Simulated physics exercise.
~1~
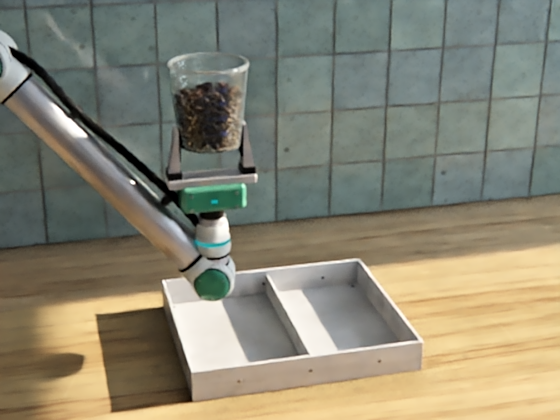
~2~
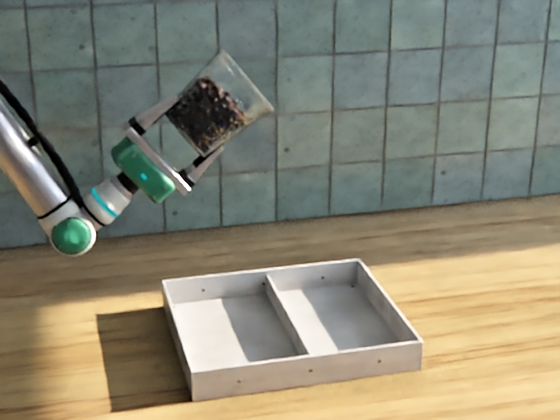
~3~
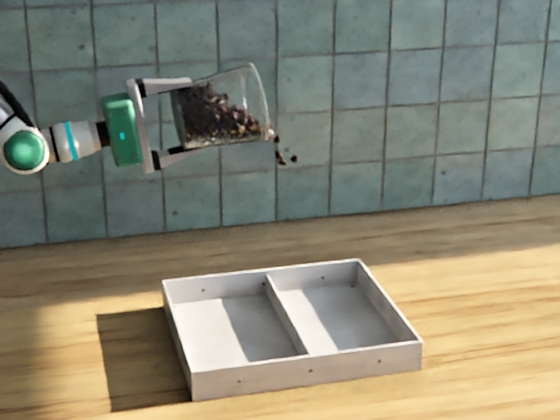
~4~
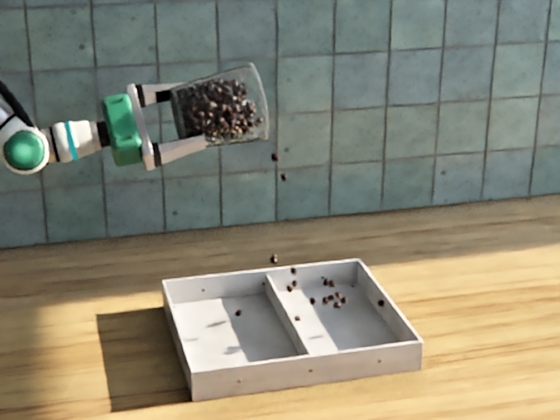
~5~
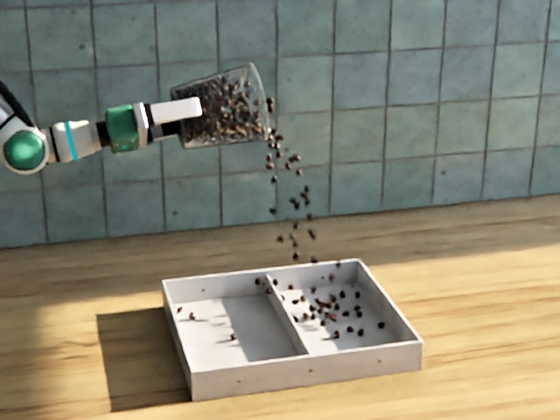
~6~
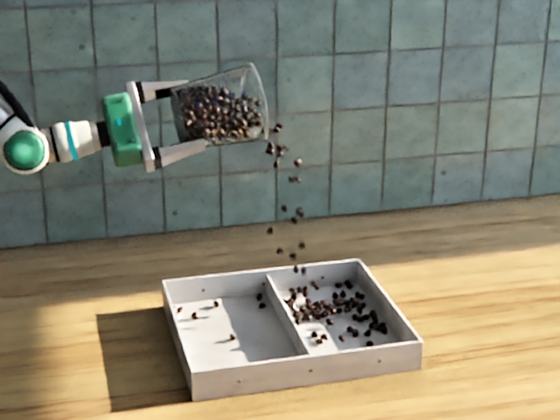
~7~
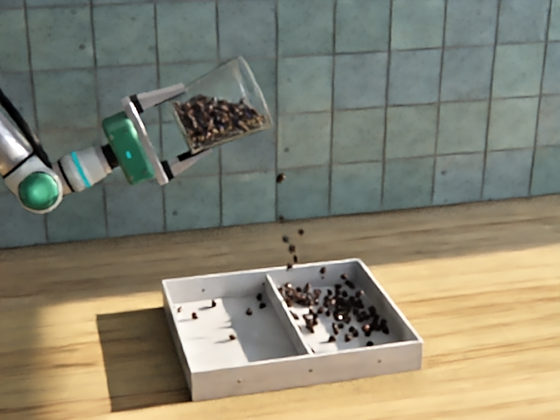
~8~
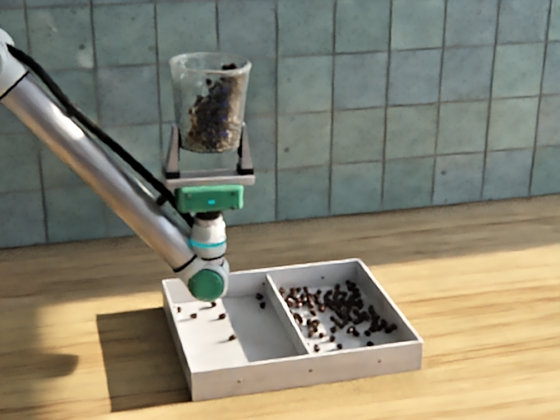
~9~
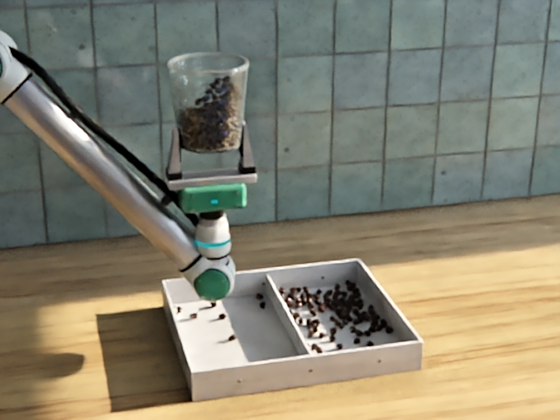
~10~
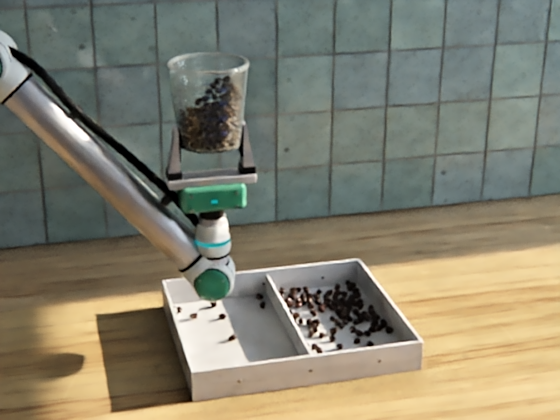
A robot arm tipped a glass beaker of dark beans onto its side above a divided tray, spilling a good share mostly into the right compartment and a few into the left, then turned it upright, still holding plenty of beans.
